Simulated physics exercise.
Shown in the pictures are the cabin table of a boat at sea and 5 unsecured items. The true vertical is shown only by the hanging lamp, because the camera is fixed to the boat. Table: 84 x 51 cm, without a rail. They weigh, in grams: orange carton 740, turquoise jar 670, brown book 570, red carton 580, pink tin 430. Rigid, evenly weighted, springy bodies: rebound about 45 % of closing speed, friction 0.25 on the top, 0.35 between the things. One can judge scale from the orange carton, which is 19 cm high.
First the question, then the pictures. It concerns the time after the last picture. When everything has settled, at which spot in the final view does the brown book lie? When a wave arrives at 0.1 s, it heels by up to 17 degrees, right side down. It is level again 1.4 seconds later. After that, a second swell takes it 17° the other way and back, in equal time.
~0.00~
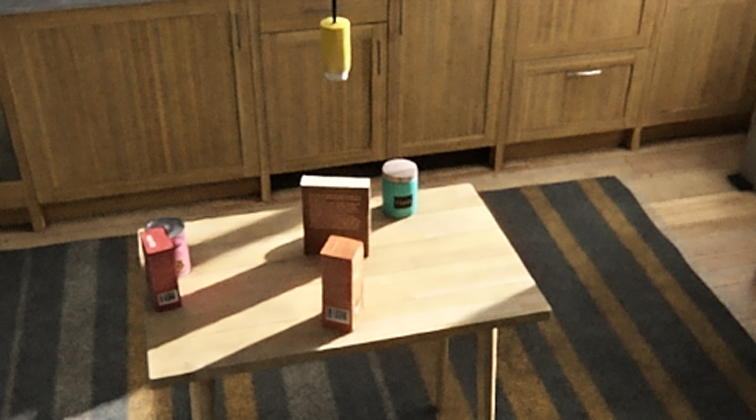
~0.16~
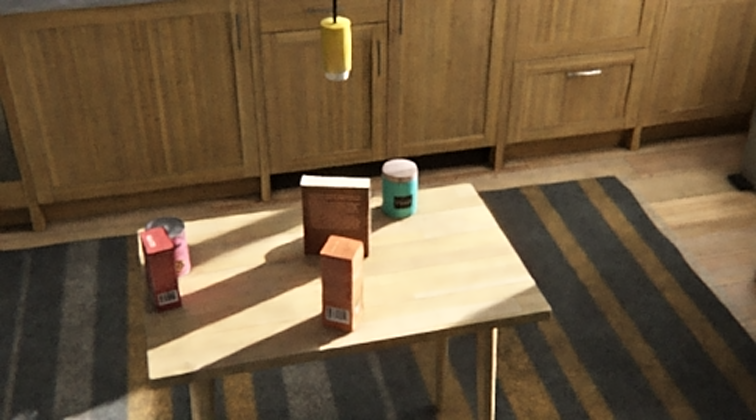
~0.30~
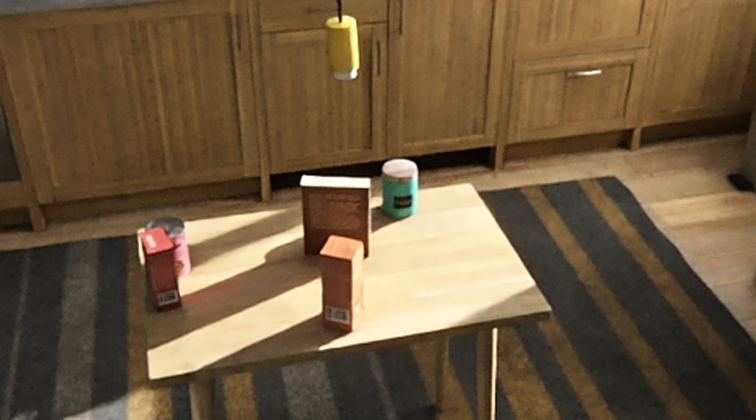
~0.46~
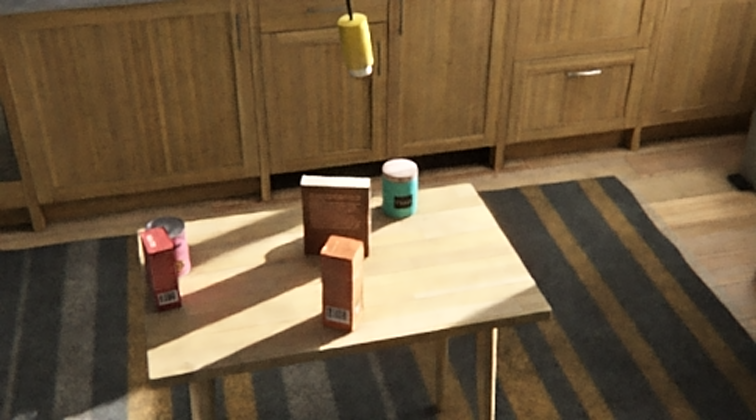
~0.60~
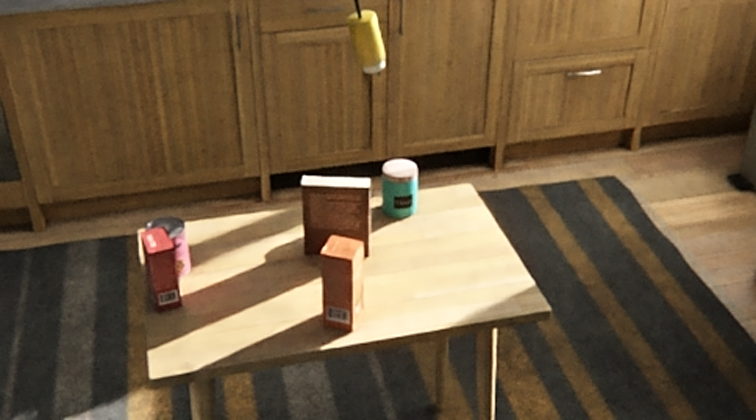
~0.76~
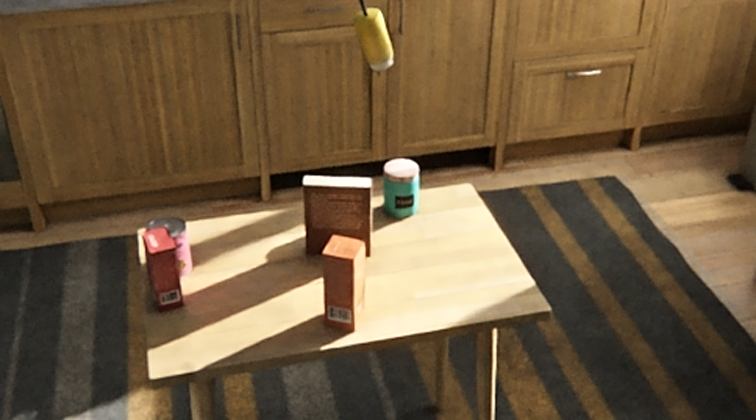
(337, 217).
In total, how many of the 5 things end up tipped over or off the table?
That makes 0.
After 1.06 s, boat heeled 12°, right side down; brown book moved 4 cm near (353, 215); orange carton moved 4 cm; red carton moved 4 cm.
After 2.16 s, boat heeled 17°, left side down; brown book moved 5 cm near (356, 215); orange carton moved 5 cm; red carton moved 5 cm.
After 2.46 s, boat heeled 12°, left side down.
In the end (3.4 s), all 5 under 5 cm from the start. At the end, from the last picture's camera, brown book near (337, 217).
